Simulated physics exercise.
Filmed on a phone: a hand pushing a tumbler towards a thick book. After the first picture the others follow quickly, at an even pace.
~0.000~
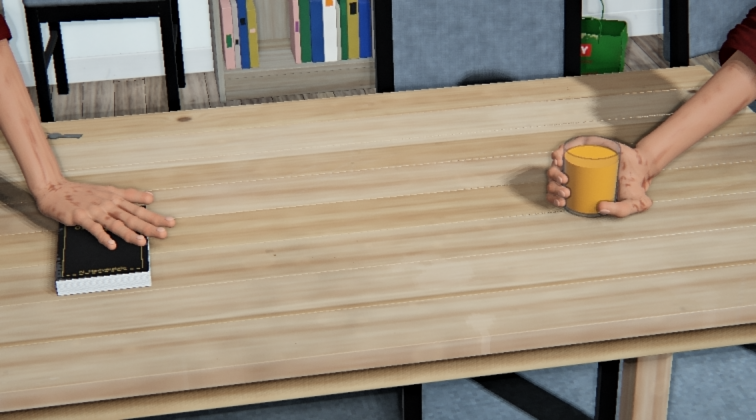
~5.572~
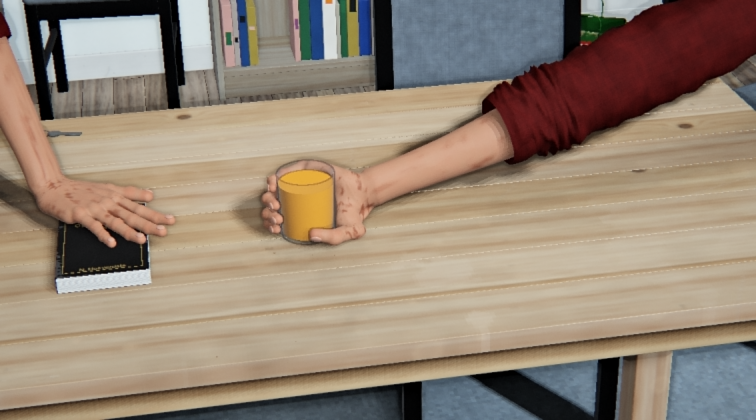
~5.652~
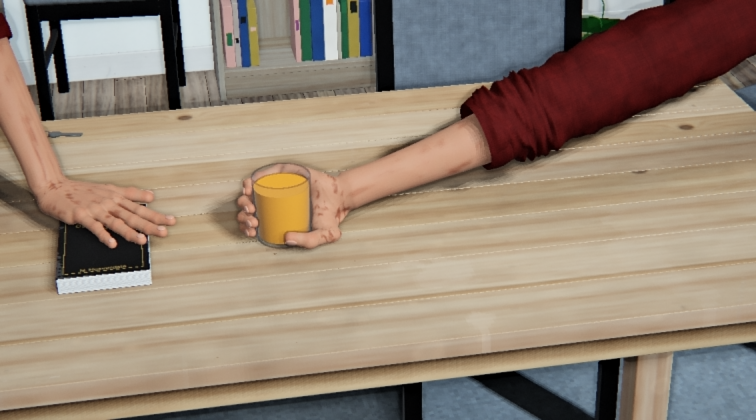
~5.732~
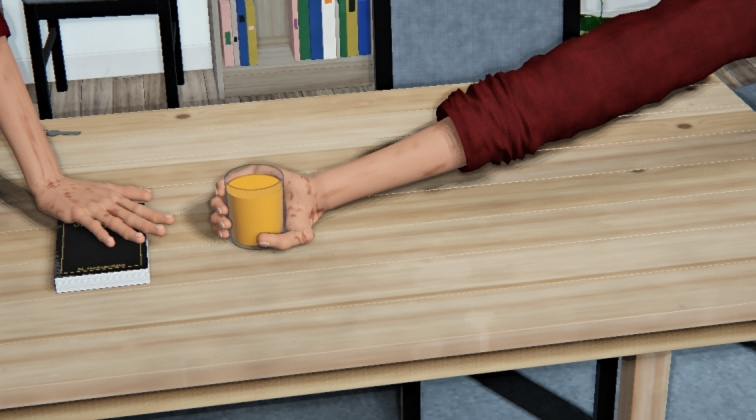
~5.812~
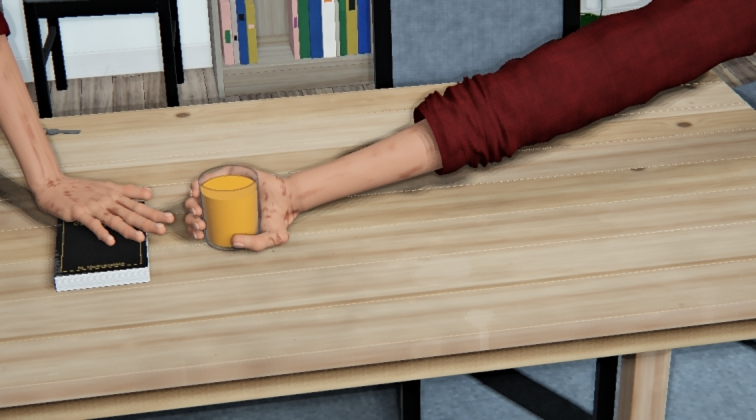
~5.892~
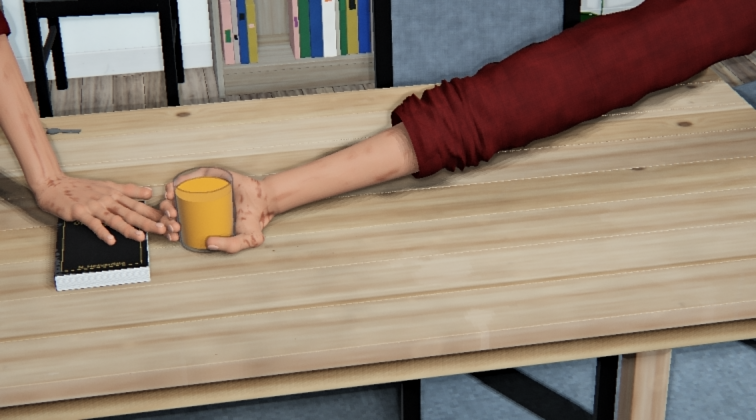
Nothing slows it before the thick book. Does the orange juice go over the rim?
It spills.
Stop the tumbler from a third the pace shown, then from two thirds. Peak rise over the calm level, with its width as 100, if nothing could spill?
About 15 and 25 per cent.
By 6.0 s, the tumbler meets the thick book.
By 6.0 s, the orange juice surges up the wall; it has slopped over.
By 7.4 s, the tumbler stands at the thick book; it has slopped over.
